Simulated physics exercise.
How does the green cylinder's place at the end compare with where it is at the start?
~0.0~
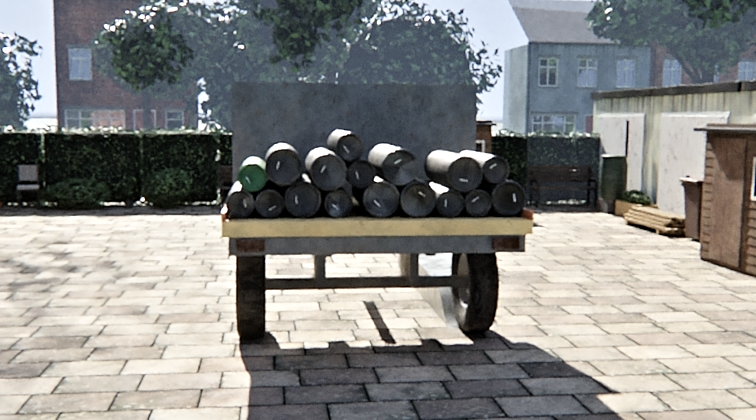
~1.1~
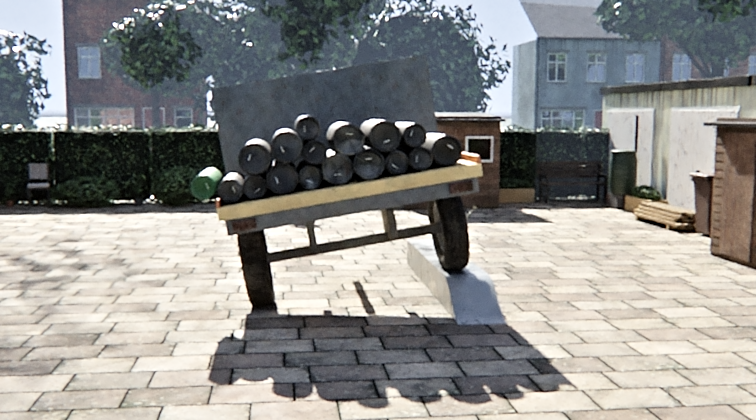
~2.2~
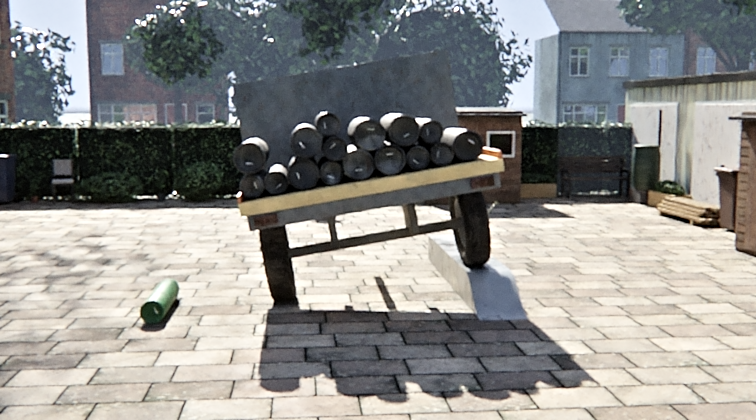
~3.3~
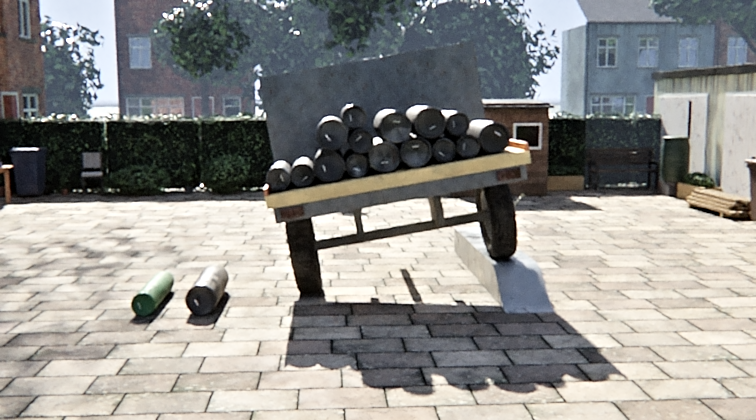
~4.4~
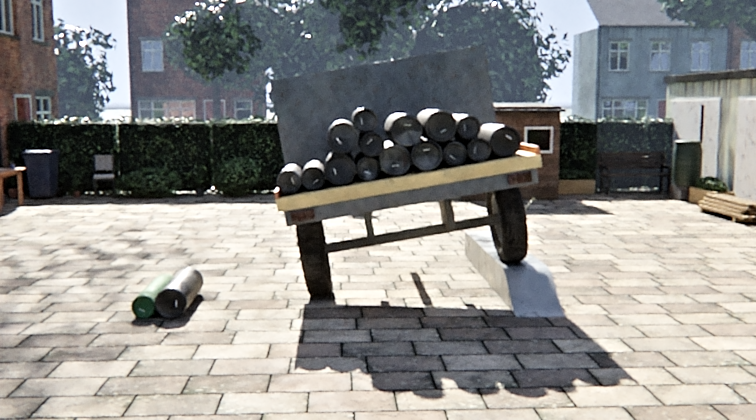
At the start the green cylinder sits up on the trailer, at the left end of the pile. At the end it lies on the paving to the left of the trailer, beside another fallen cylinder.
